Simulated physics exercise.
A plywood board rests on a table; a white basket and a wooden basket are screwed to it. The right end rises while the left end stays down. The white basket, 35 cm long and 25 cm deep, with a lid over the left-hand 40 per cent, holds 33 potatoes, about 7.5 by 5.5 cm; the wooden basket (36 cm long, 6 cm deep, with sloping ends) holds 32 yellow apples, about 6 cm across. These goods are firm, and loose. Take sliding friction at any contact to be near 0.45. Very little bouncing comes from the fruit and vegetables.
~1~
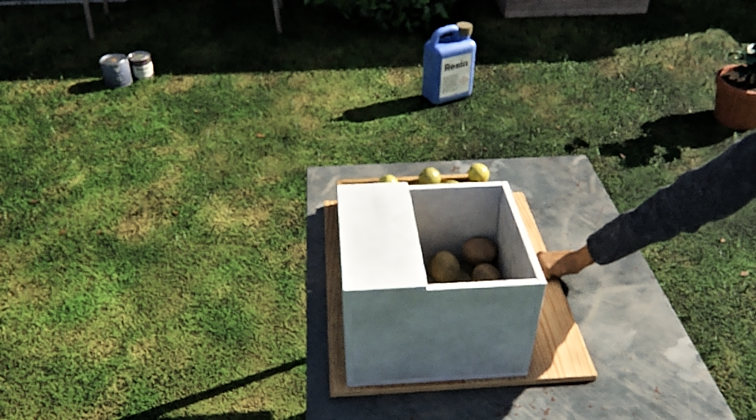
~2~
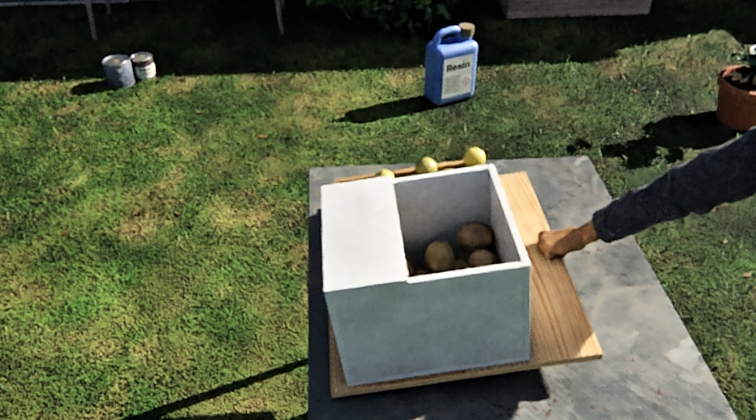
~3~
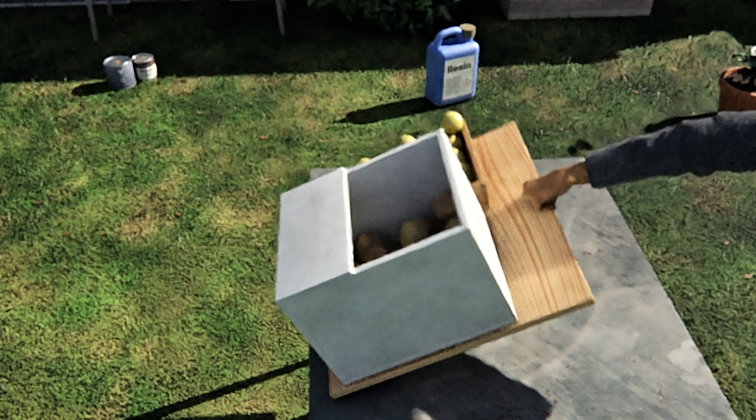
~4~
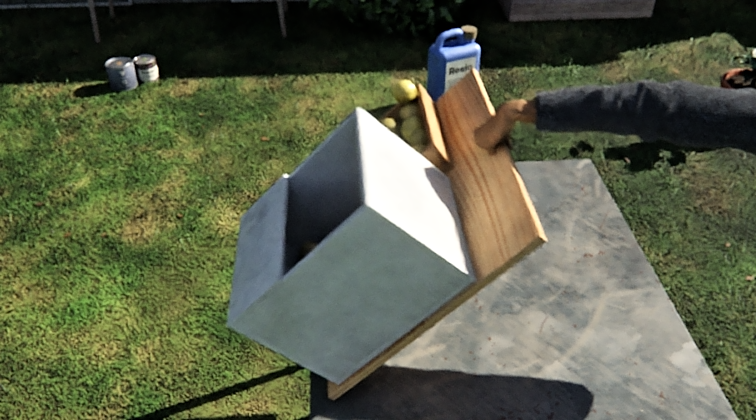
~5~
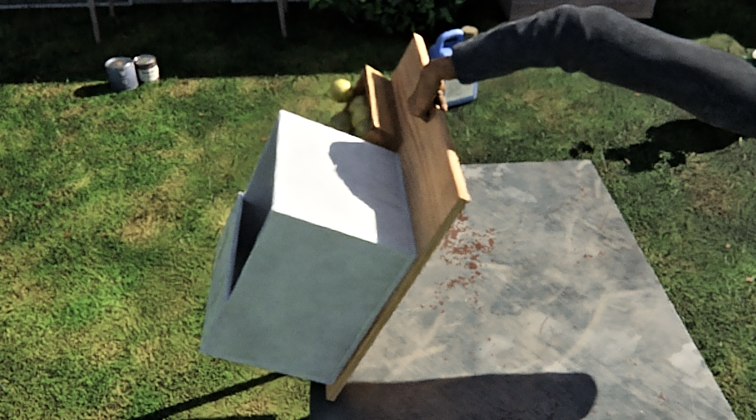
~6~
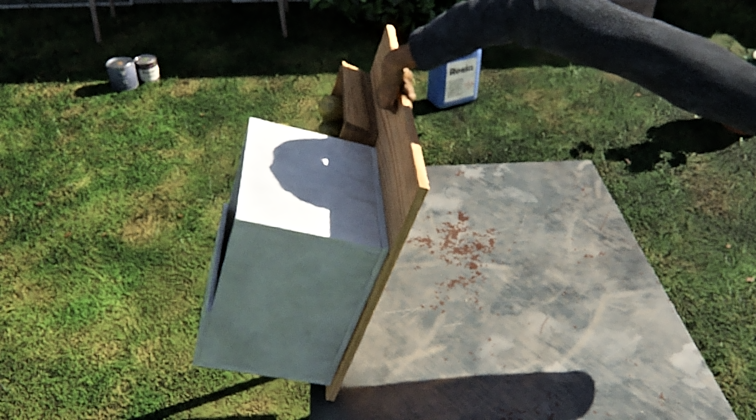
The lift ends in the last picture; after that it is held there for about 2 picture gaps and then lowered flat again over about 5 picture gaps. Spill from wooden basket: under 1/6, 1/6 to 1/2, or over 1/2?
Expect a majority of them to get out.
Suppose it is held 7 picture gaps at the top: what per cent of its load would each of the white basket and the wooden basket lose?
In that case you'd see white basket shed 0 percent of its load and wooden basket shed 80 percent.
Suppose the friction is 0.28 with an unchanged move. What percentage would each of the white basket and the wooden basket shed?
White basket 0, wooden basket 60 per cent.
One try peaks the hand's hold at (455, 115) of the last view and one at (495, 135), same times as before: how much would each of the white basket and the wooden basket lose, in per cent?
White basket: 0 %, then 0 %; wooden basket: 50 %, then 50 %.
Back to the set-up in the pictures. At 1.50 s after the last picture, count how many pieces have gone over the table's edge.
Around 25.
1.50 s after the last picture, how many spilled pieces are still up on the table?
Around 0 in all.
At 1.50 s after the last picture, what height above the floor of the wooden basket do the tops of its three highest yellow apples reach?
I'd say some 7 cm high.
Then, 0.24 s after the last picture, tilt 72°; the white basket has all 33 and the wooden basket is down by 22 of 32.
Then, 0.54 s after the last picture, tilt 47°; the white basket has all 33 and the wooden basket is down by 23 of 32.
Then, 0.96 s after the last picture, tilt 0°; the white basket has all 33 and the wooden basket is down by 24 of 32.
When it is over (1.50 s after the last picture), the white basket has all 33 and the wooden basket is down by 24 of 32. Asked share, 24 of 32, 75 per cent.
